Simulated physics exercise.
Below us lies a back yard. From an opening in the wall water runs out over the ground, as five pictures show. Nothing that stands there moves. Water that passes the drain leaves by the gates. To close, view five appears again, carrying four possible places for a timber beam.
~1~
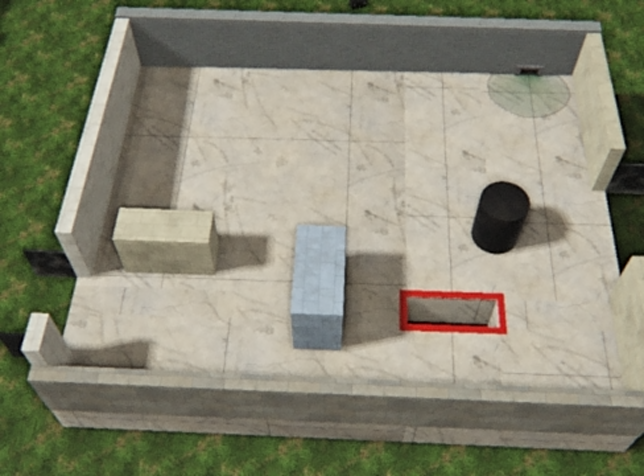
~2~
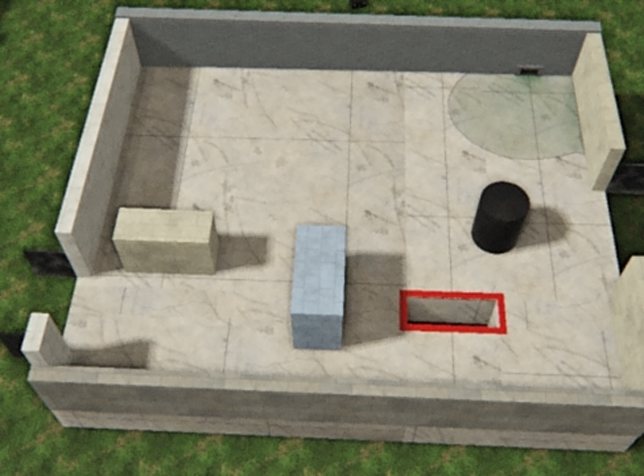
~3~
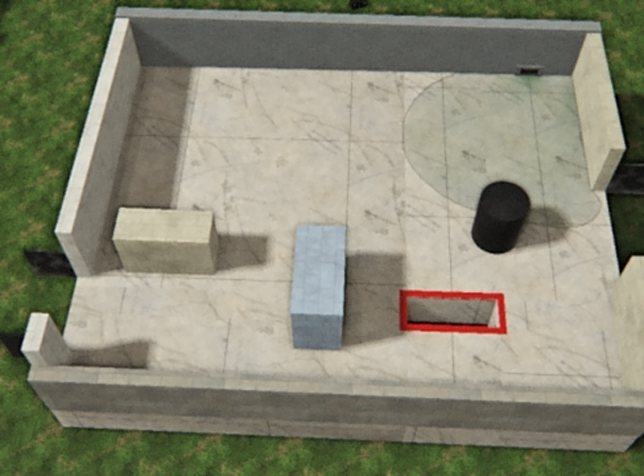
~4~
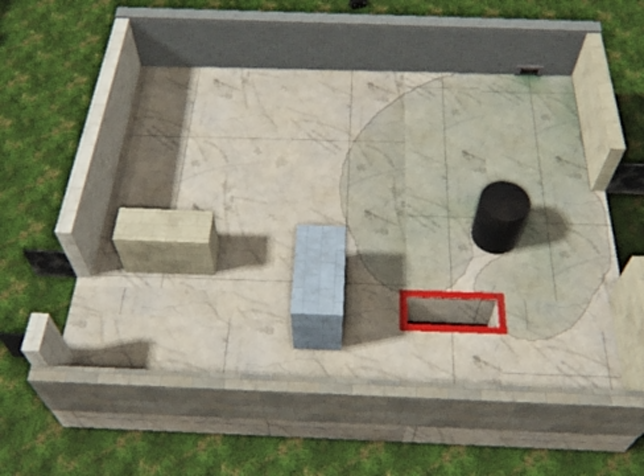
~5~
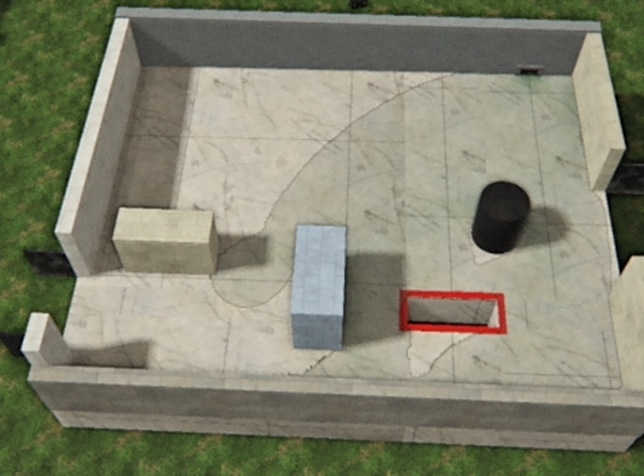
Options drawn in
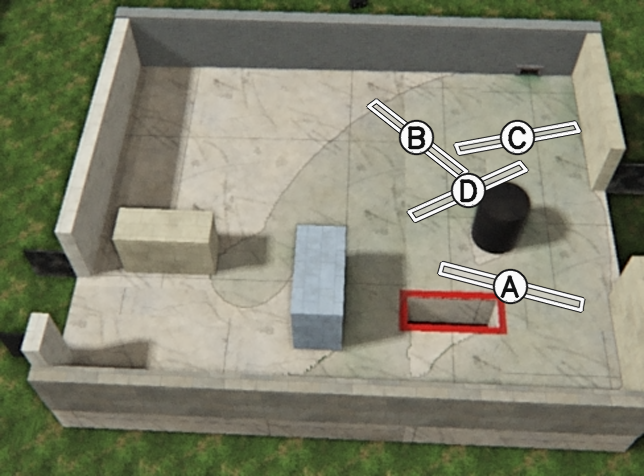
To begin with, a small patch of water lies below an outlet at the upper right of a walled yard. It spreads left and toward the front, surrounding the black cylinder, then reaches the red-rimmed pit and the blue-grey block, covering much of the floor as water enters the pit.
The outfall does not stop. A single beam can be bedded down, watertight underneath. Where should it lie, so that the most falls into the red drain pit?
B beats the others.
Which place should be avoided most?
That would be C.
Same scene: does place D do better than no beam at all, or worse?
Place D is worse.
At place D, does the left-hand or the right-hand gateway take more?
The left gate.
On the marked copy, A from (441, 268) to (581, 304); B from (372, 103) to (462, 174); C from (457, 149) to (576, 127); D from (412, 216) to (522, 166).
If A is chosen, about 10 % of the stream runs into the red drain pit, about 88 % out by the gates.
If B is chosen, about 17 % of the stream runs into the red drain pit, about 81 % out by the gates.
If C is chosen, about 4 % of the stream runs into the red drain pit, about 93 % out by the gates.
If D is chosen, about 12 % of the stream runs into the red drain pit, about 86 % out by the gates.
